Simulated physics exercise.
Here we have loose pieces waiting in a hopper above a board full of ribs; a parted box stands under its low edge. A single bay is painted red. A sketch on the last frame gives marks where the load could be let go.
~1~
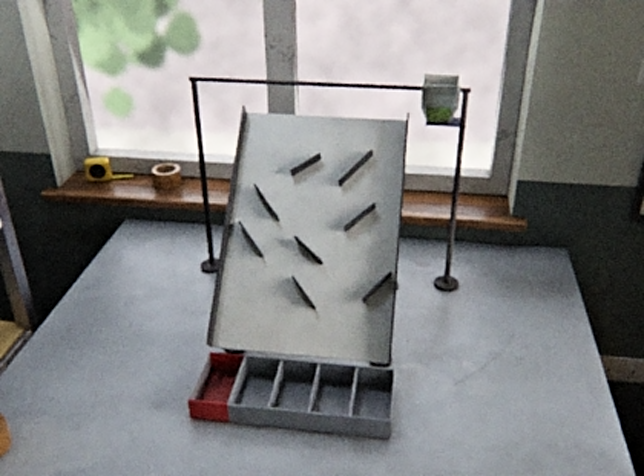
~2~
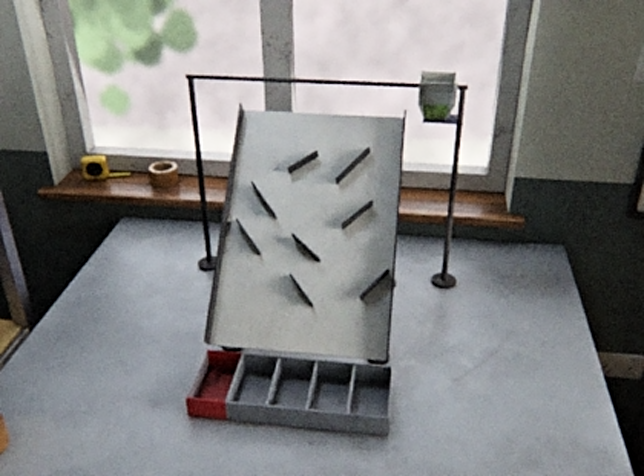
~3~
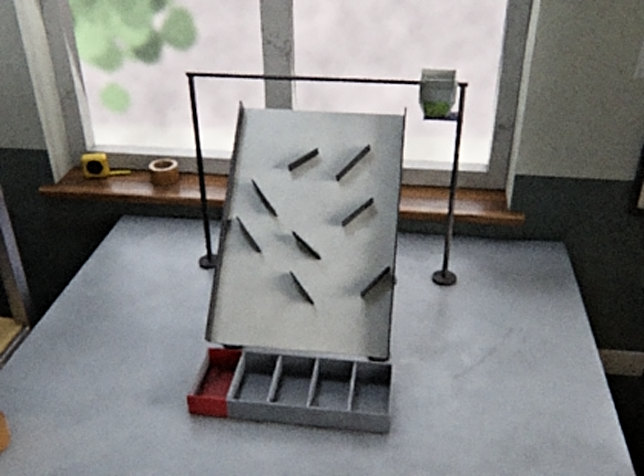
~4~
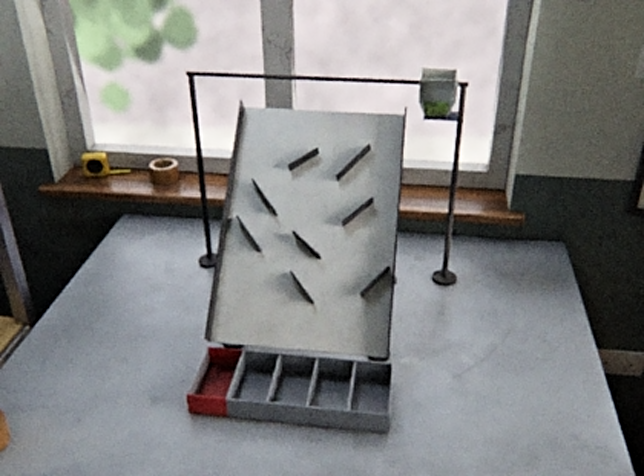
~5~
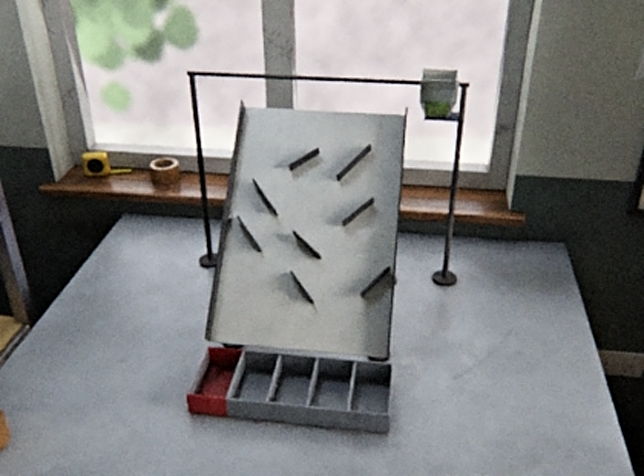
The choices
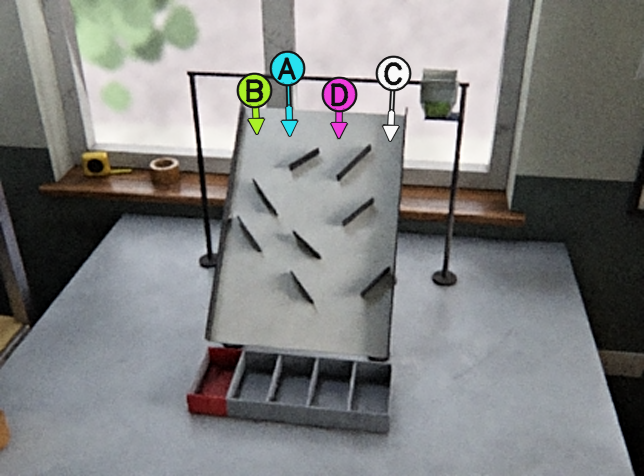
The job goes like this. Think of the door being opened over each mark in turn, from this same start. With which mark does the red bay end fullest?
Best: B.
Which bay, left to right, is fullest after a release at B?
The first.
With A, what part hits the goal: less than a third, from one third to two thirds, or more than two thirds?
Mark A gives less than a third.
On the marked copy, mark A meets the board at (289, 130); mark B meets the board at (256, 128); mark C meets the board at (390, 135); mark D meets the board at (338, 132).
With A, a small part in the red bay, most in other bays, a small part outside the box.
With B, about a third in the red bay, about half in other bays, a small part outside the box.
With C, a stray few in the red bay, most in other bays, a stray few held on the board, a small part outside the box.
With D, a stray few in the red bay, most in other bays, a small part outside the box.
